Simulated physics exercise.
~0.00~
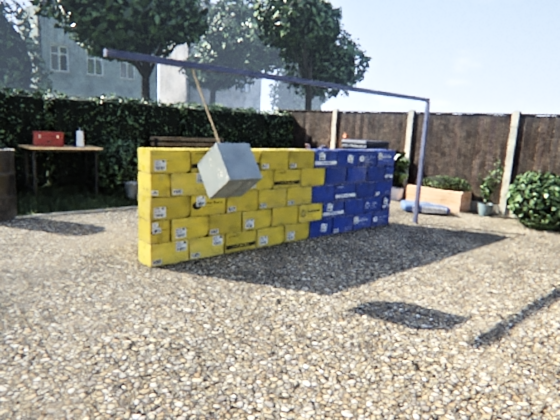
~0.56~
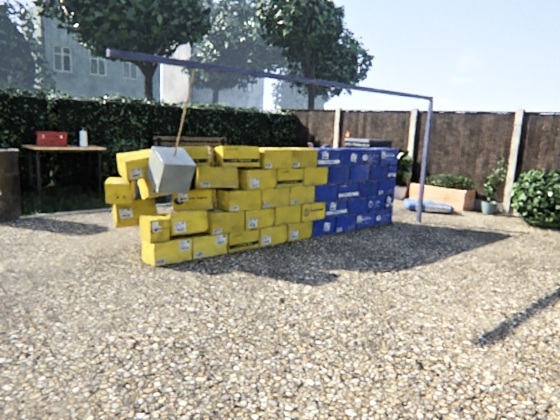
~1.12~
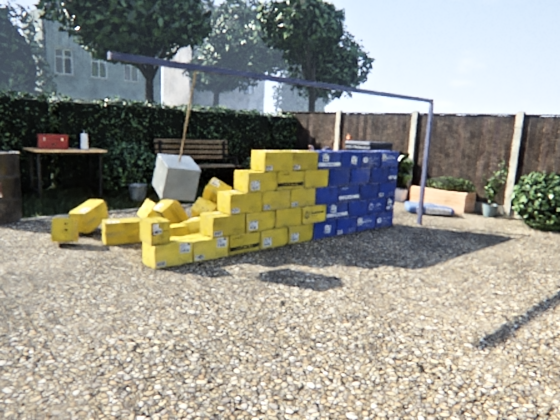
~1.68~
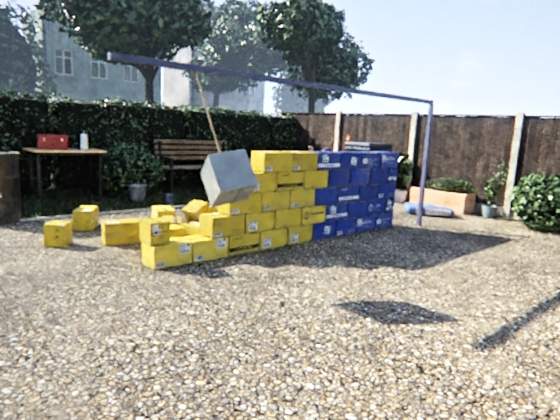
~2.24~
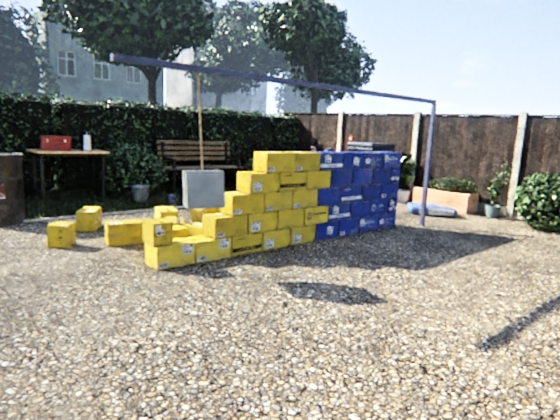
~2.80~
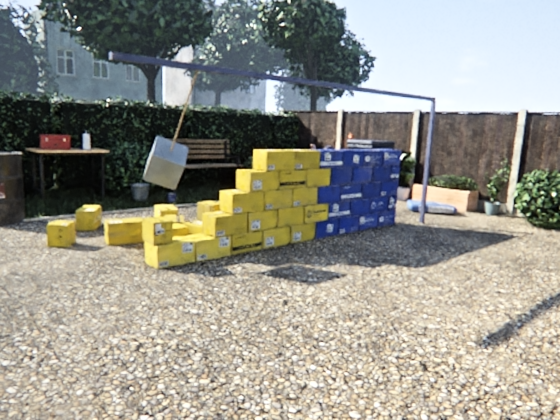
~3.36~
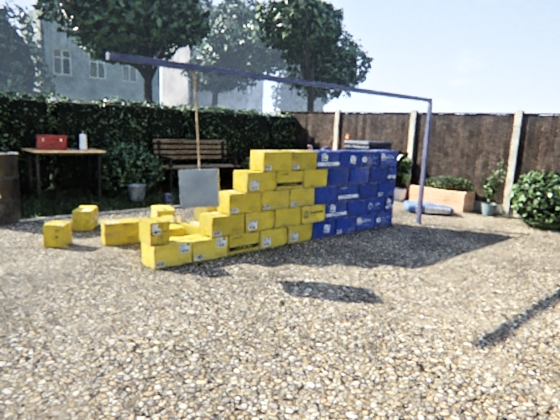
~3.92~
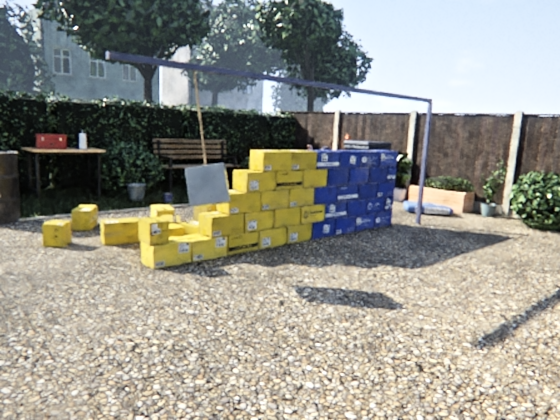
A swinging grey block knocks down the wall's yellow left end, leaving the blue end standing.
